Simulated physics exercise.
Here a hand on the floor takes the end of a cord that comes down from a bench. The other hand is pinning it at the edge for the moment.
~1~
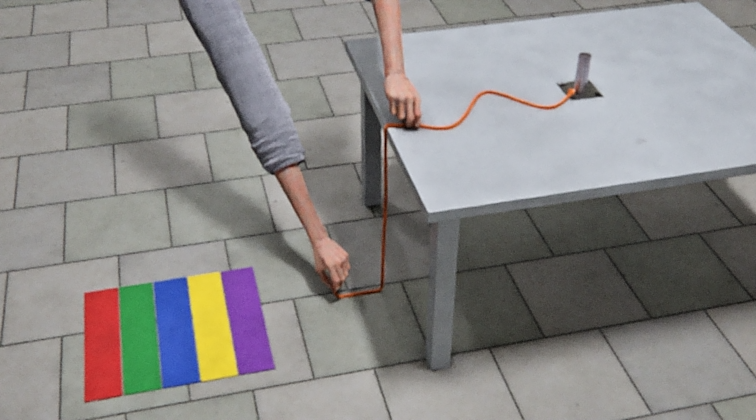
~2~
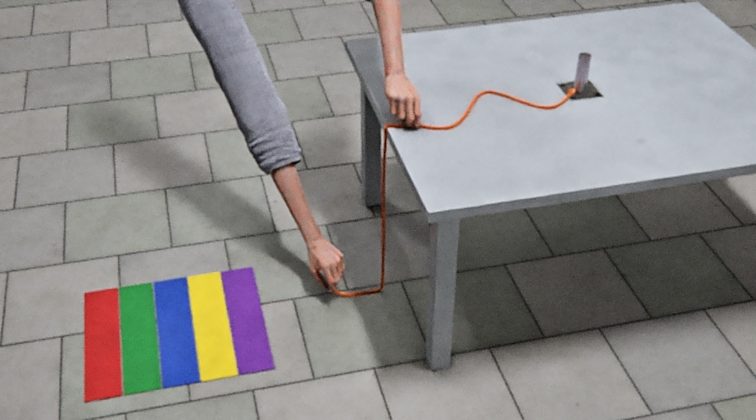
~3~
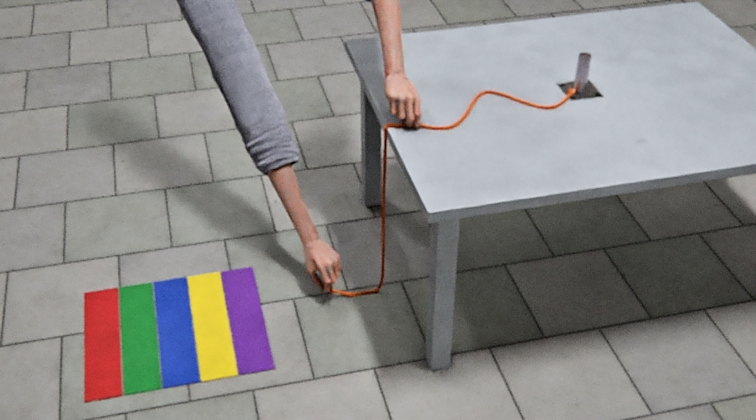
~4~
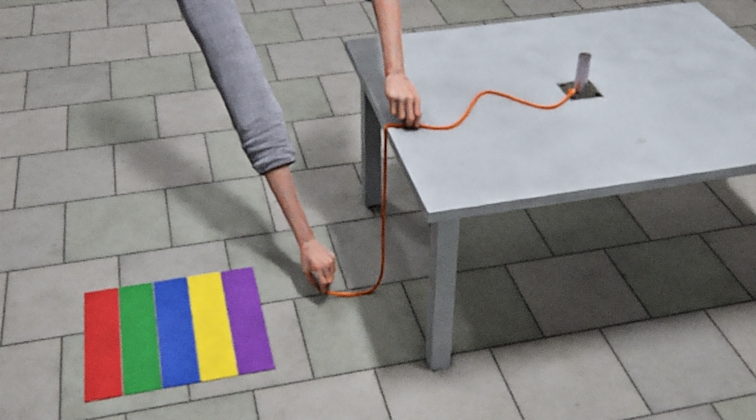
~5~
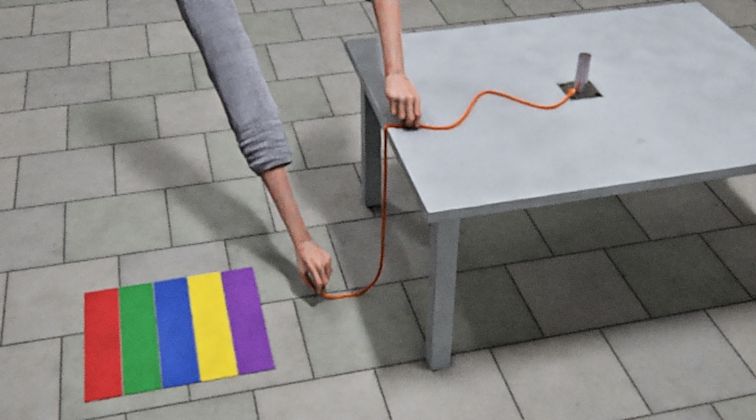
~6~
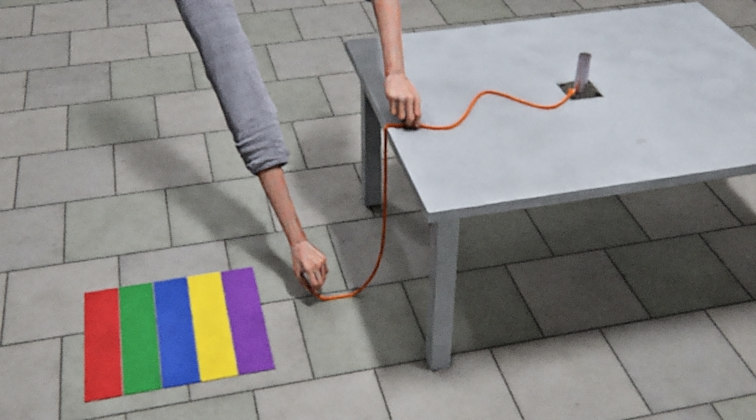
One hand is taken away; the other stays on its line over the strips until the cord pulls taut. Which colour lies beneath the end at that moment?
Green.
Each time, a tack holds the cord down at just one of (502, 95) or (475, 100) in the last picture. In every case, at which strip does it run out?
You'd see blue the first time and blue the second.
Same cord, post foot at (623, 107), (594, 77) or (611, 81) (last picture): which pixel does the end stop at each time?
Try by try: (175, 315), (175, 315) and (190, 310).
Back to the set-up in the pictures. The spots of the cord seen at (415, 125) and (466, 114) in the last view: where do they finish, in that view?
First point (362, 145), second point (419, 116).
Soon after, end near (201, 308); over yellow.
After that, end near (160, 315); over blue.
At the stop, end near (137, 319); over green. It gets as far as the green strip.
